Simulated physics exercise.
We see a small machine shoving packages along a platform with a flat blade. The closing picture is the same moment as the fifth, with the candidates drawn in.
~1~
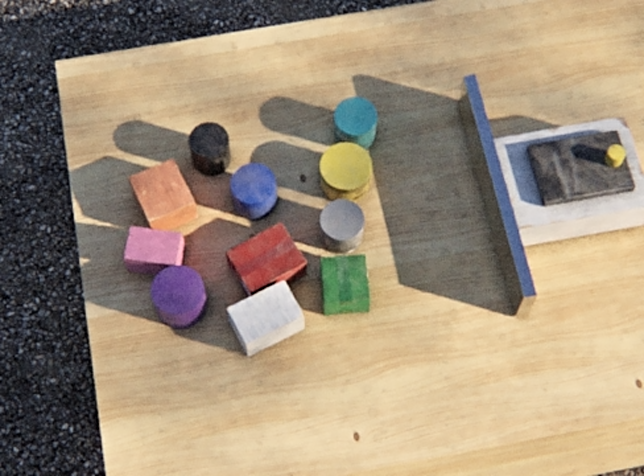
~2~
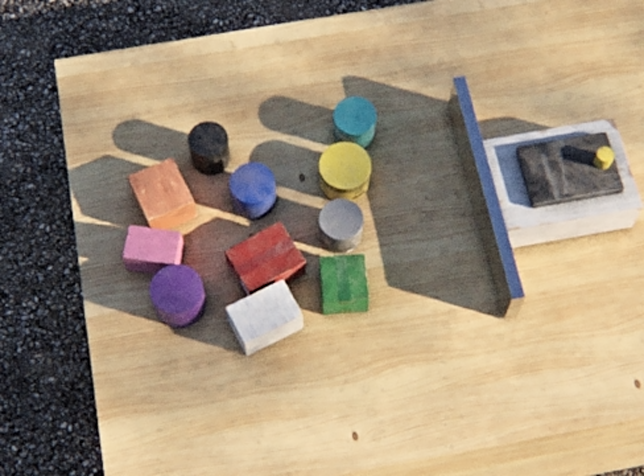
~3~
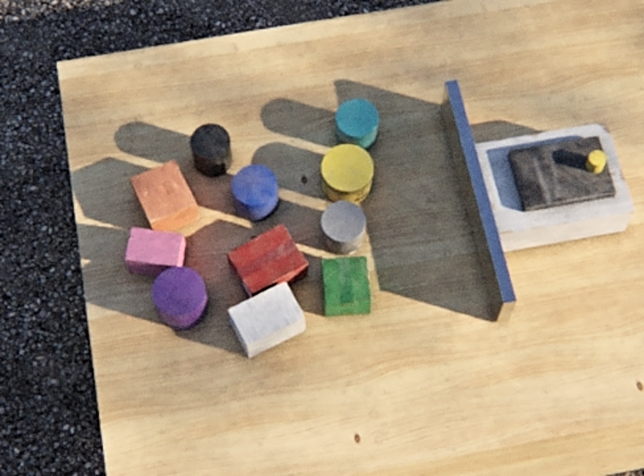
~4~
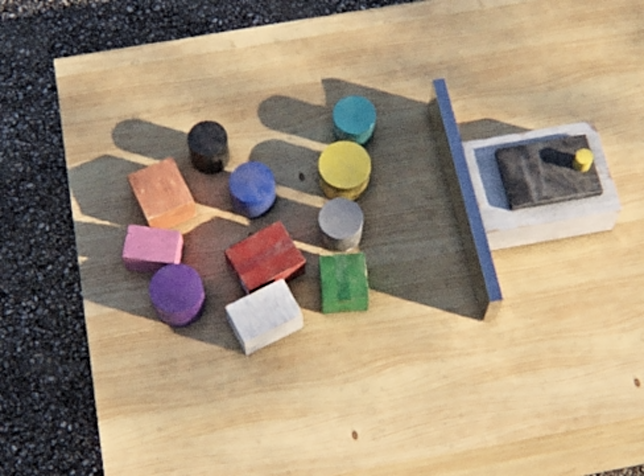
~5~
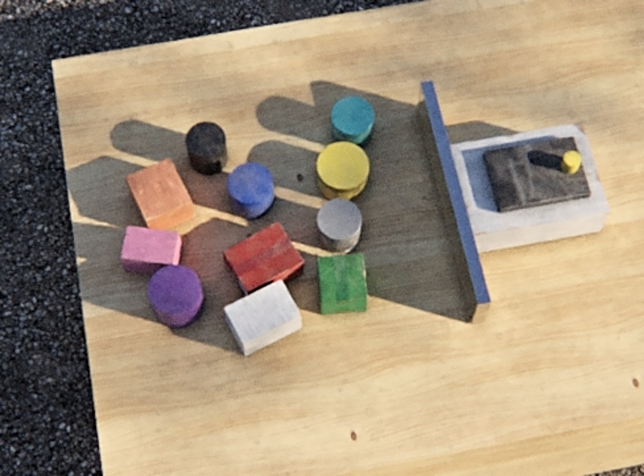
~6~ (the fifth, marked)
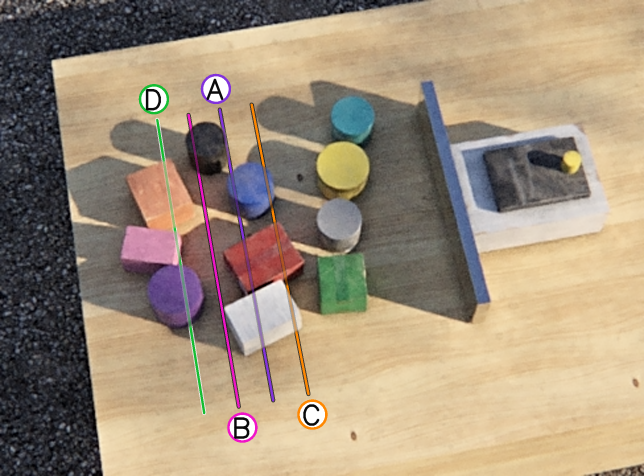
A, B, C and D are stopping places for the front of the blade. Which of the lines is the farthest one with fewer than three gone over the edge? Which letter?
No farther than D.
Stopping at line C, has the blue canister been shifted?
Yes.
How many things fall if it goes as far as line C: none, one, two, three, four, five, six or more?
By then, none.
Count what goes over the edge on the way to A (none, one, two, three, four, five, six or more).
By then, none.
On the marked copy, A at (245, 248); B at (212, 253); C at (279, 242); D at (180, 259).
Taking D. A third of the way, robot (432, 192); turquoise pail (306, 132); yellow pail (311, 178).
Two thirds of the way, robot (333, 209); purple canister (140, 314); orange crate (133, 203).
When it is over, robot (258, 222); purple canister over the edge; pink crate over the edge; two fallen.
As for the rest, A is within the limit but short; B is within the limit but short; C is within the limit but short.
